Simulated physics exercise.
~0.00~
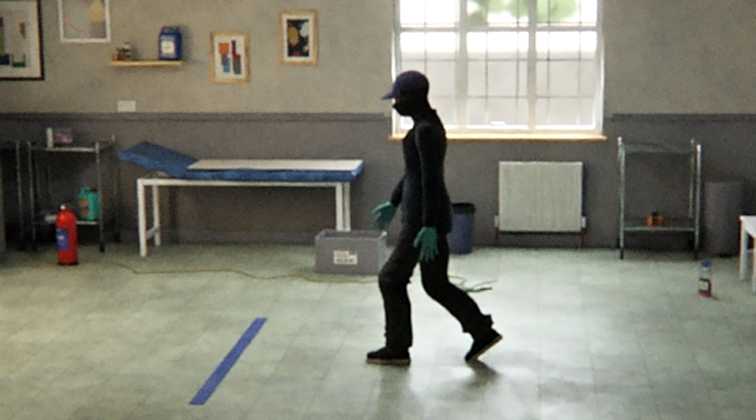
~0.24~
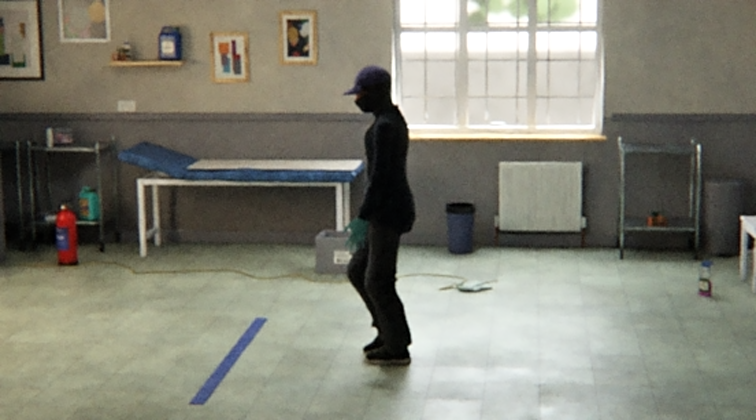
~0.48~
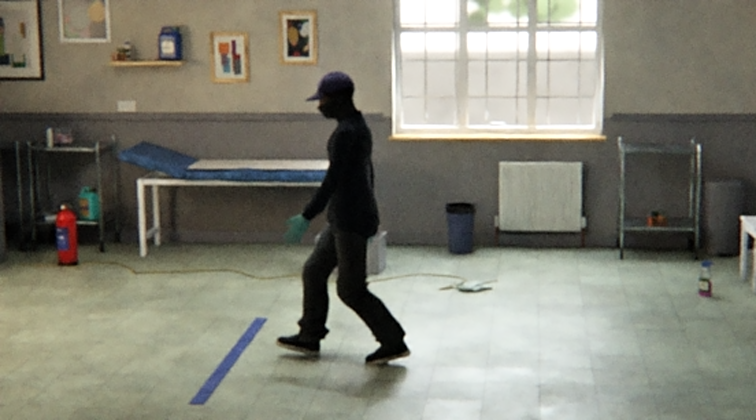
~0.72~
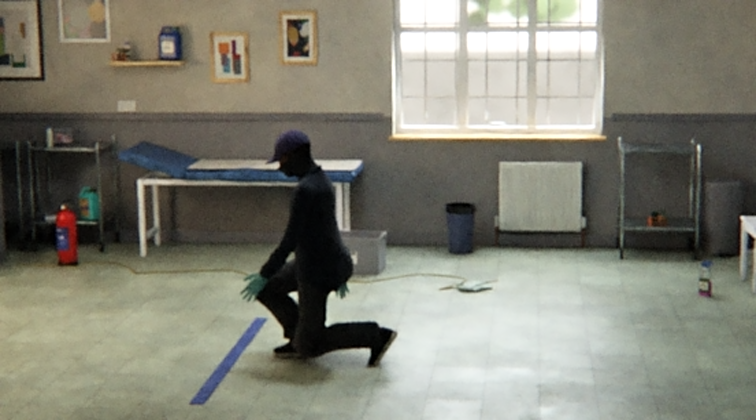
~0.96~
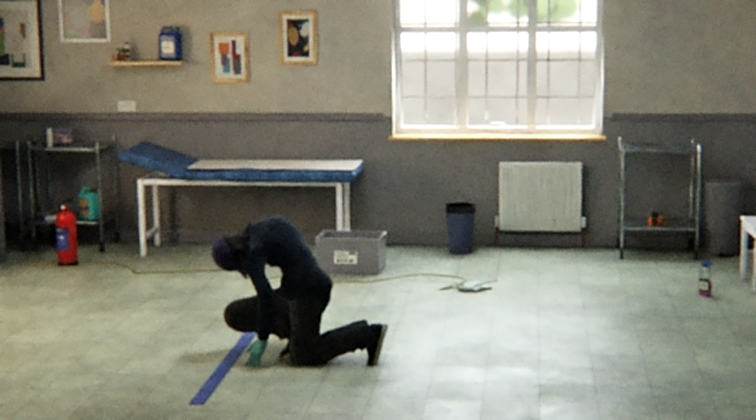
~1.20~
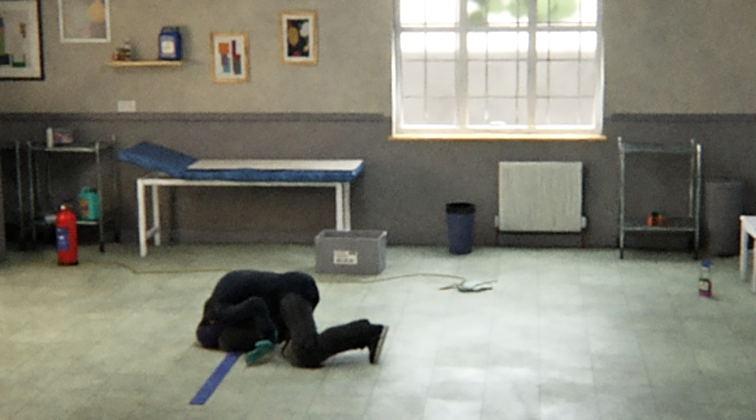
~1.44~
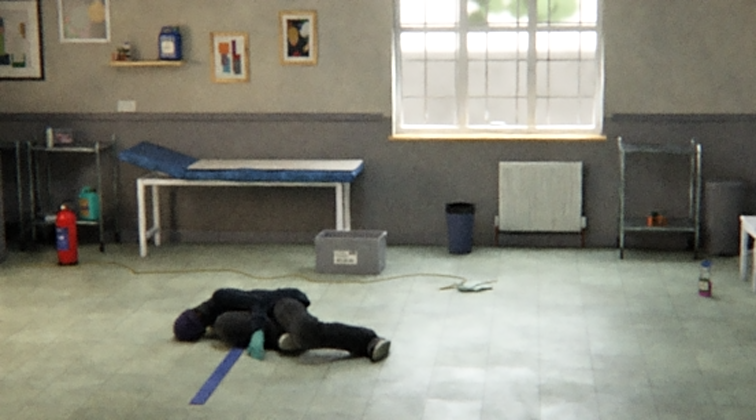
A person in dark clothes, a purple cap and green gloves walks left across a tiled room, past a blue-topped couch and a grey crate, towards a blue strip on the floor. Just short of the strip, the walker sinks onto the knees, arms lowered in front. The upper body then folds forward, and a hand reaches down to the floor beside the strip. The head and chest drop across the strip as the back curls over. Finally the walker slumps flat and lies curled on the floor, head and chest beyond the strip, hips short of it.
